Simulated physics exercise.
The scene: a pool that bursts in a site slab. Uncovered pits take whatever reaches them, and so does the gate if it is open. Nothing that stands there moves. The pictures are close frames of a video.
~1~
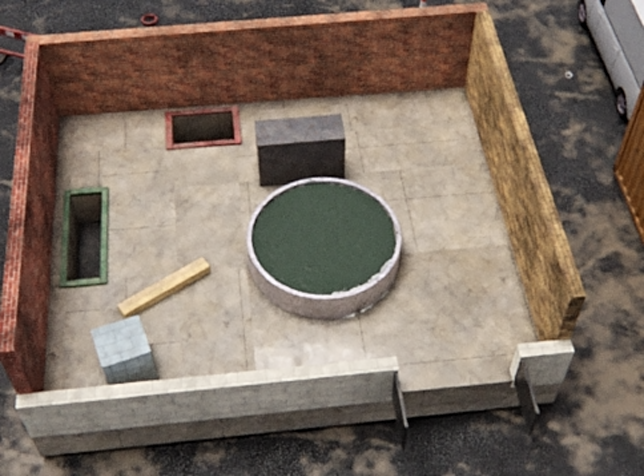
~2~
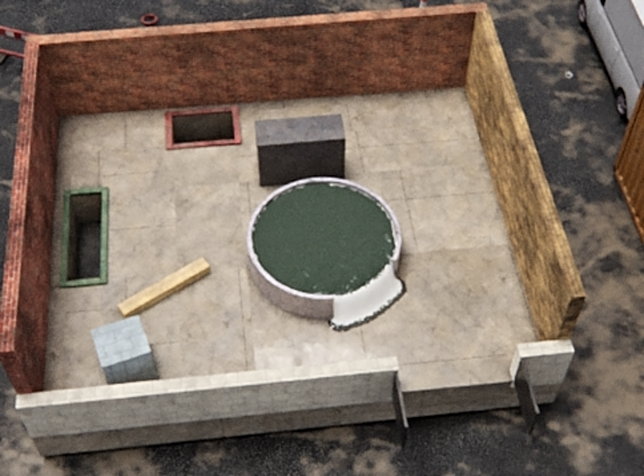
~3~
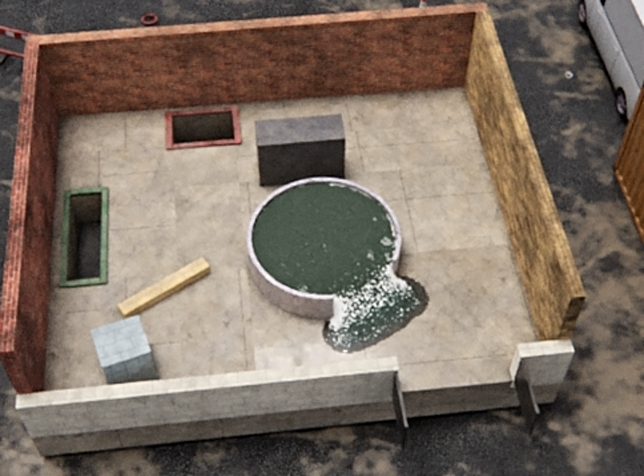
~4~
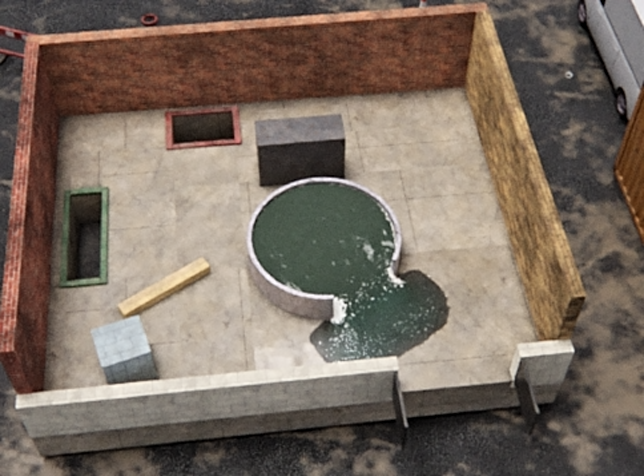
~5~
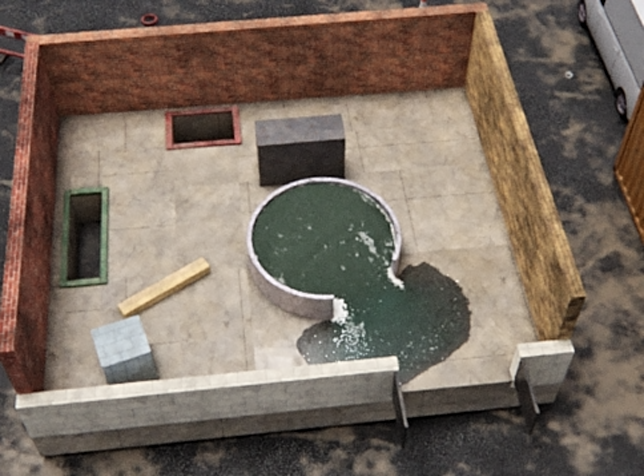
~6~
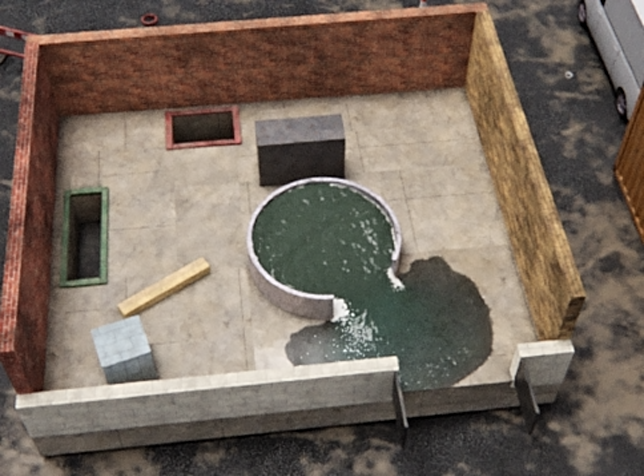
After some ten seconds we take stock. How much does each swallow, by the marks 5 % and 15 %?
In the end: The gate takes more than 15 %; the red pit takes less than 5 %; the green pit takes less than 5 %.
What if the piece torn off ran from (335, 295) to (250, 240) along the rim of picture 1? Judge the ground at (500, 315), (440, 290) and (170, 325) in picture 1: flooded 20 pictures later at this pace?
In turn: Flooded, awash, flooded.
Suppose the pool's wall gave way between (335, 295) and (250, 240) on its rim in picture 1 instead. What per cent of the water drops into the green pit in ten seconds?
Parts in a hundred: Green 10.
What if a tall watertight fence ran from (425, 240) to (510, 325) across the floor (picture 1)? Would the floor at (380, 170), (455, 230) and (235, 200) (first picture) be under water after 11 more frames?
In that order: Dry, not flooded, clear.
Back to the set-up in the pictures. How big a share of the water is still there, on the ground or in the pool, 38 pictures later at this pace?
About 60 per cent.
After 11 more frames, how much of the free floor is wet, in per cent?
Roughly 20 per cent.
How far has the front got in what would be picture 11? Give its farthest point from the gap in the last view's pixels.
At about (538, 365).
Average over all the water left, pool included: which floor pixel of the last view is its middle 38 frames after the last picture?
Around (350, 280).
A moment on, water covers 15 % of the floor; the gate 5 %, the red pit 0 %, the green pit 0 %.
Next, water covers 20 % of the floor; the gate 14 %, the red pit 0 %, the green pit 0 %.
Then, water covers 30 % of the floor; the gate 27 %, the red pit 0 %, the green pit 0 %.
Later, water covers 50 % of the floor; the gate 41 %, the red pit 0 %, the green pit 0 %.
In the end, water covers 65 % of the floor; the gate 52 %, the red pit 0 %, the green pit 0 %.
